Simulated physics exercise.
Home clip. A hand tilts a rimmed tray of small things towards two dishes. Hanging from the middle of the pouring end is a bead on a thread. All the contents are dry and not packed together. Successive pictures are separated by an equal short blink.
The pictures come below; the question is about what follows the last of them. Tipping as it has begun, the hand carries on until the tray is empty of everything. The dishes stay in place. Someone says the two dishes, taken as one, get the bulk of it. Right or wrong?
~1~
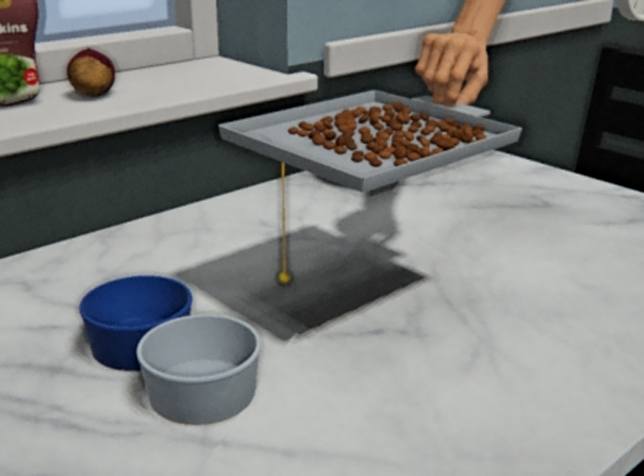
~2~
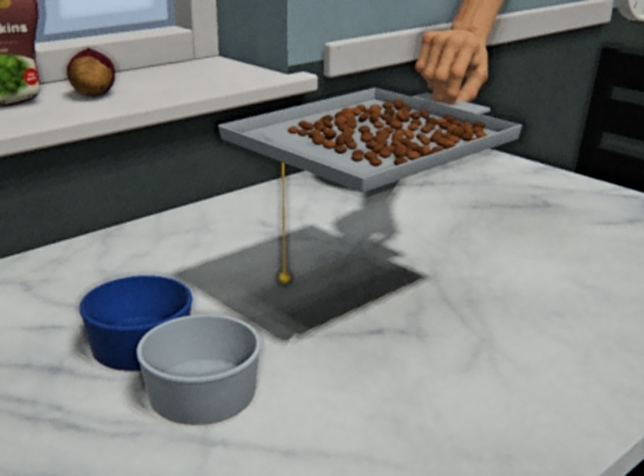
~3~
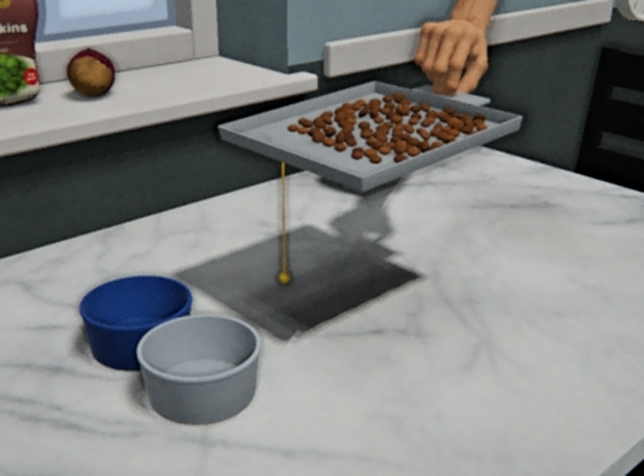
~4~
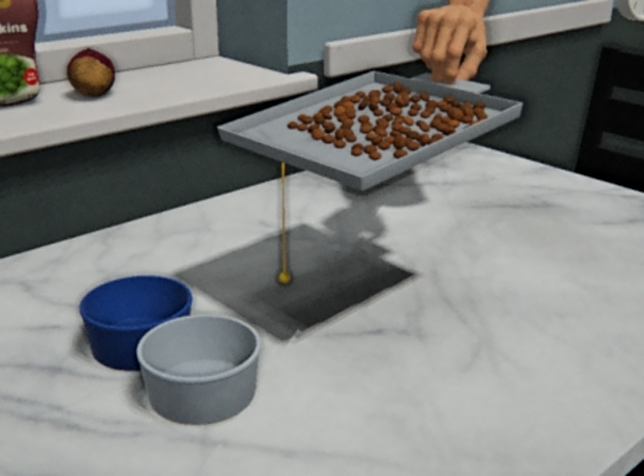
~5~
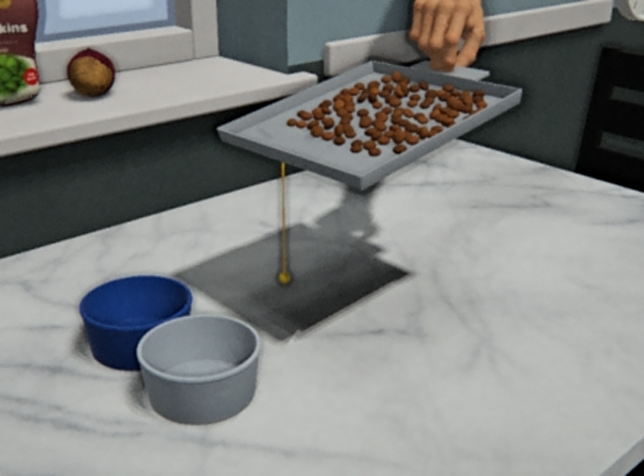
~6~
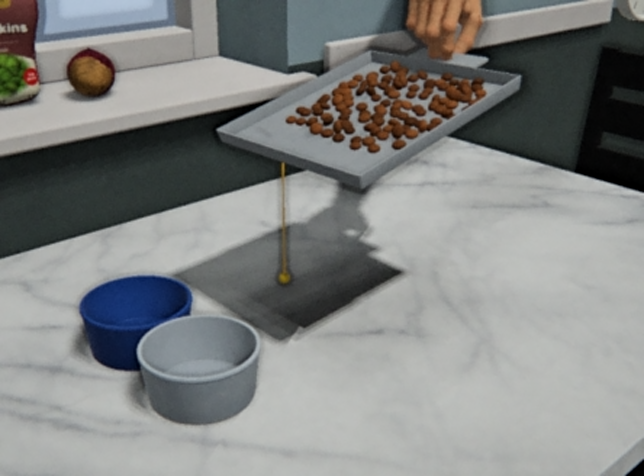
Wrong, they get less than half.
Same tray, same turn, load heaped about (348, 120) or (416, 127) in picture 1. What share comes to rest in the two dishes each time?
It would be about 10 per cent for the first and about 10 per cent for the second.
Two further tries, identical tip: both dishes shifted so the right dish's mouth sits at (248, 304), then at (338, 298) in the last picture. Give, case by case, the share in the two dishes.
The first try yields 80% and the second yields 0%.
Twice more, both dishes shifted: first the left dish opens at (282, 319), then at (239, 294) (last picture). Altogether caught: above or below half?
In the first position shy of half, in the second past half.
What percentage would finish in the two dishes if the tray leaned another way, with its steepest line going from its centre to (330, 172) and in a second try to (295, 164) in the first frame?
First case: 0 %; second case: 10 %.
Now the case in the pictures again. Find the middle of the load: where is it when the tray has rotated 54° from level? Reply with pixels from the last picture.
Centre estimate: (292, 123).
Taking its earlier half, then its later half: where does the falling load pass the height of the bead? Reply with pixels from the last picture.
The opening half passes (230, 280), the closing half (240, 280).
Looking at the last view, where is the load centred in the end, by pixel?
At about (229, 339), give or take.
Soon, tray tipped steeply; nearly all on the tray; a stray few in the air.
A while on, tray tipped right over; about two thirds on the tray; a stray few in the left dish; a small part outside both; about a quarter in the air.
Towards the end, tray tipped past a quarter turn; a stray few in the right dish; a stray few in the left dish; nearly all outside both.
Finally, tray tipped past a quarter turn; a stray few in the right dish; a stray few in the left dish; nearly all outside both.
